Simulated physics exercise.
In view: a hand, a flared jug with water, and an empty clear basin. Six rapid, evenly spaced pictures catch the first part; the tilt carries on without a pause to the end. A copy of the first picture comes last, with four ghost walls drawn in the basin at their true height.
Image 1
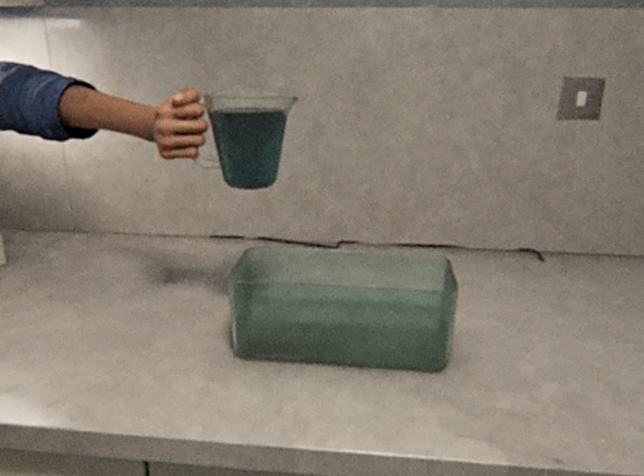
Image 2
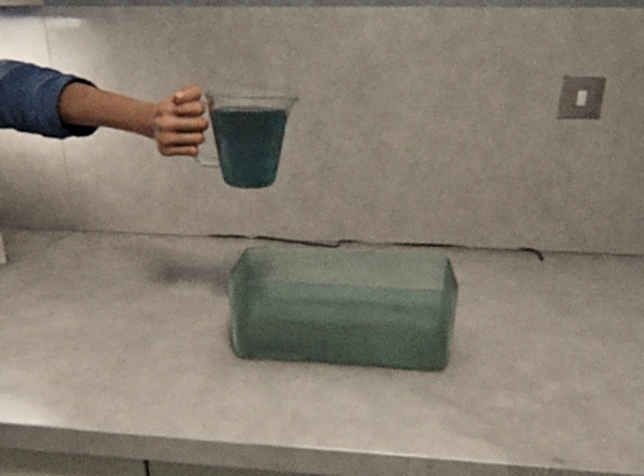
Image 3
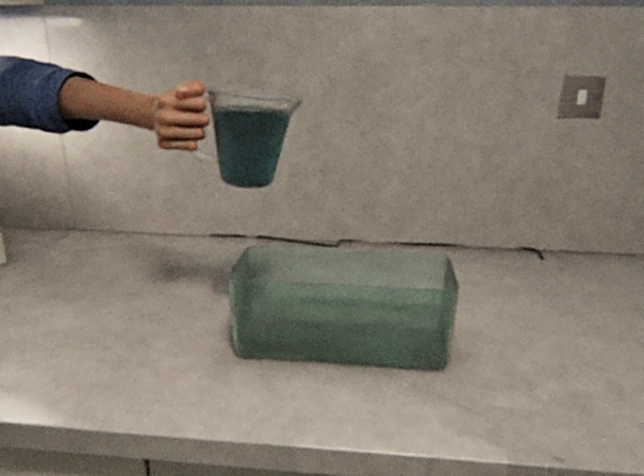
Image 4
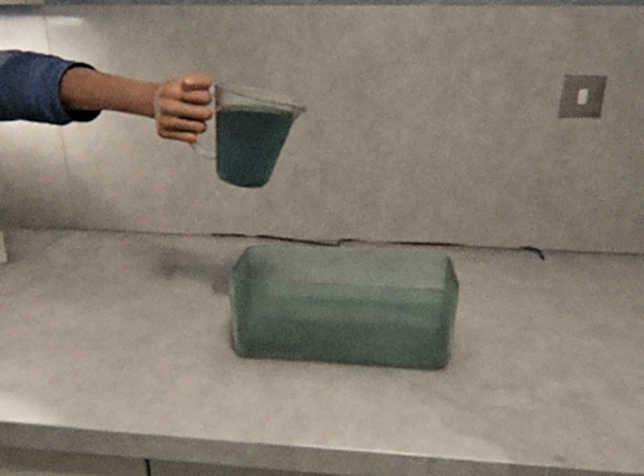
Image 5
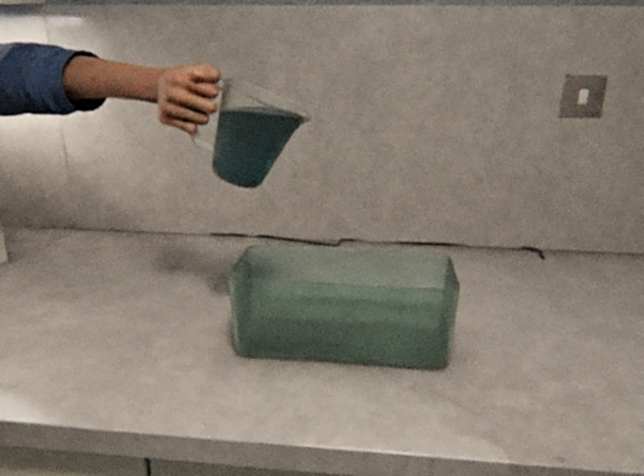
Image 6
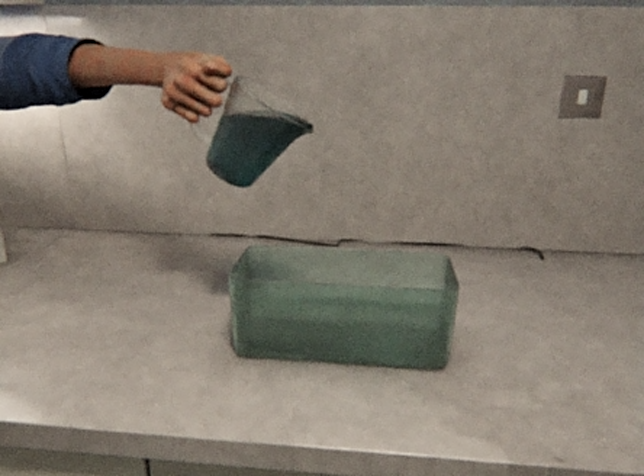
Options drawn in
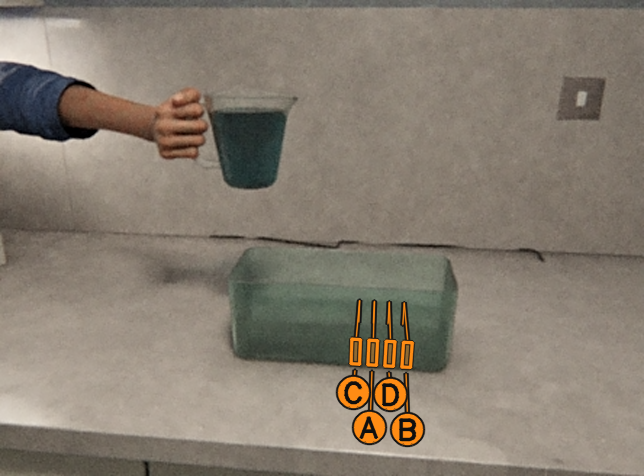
A hand holding a flared jug of blue-green water above a clear basin, gradually tilting it rightward until water reaches the lip.
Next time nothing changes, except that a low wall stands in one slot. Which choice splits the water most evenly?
Use position C.
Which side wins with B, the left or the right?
More ends on the left.
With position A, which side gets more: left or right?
The left one.
On the marked copy, A at (371, 371); B at (406, 373); C at (354, 370); D at (388, 372).
If A is chosen, about 87 % ends left of the wall and 7 % right of it; 6 % is lost outside.
If B is chosen, about 85 % ends left of the wall and 13 % right of it.
If C is chosen, about 57 % ends left of the wall and 42 % right of it.
If D is chosen, about 89 % ends left of the wall and 7 % right of it; 4 % is lost outside.
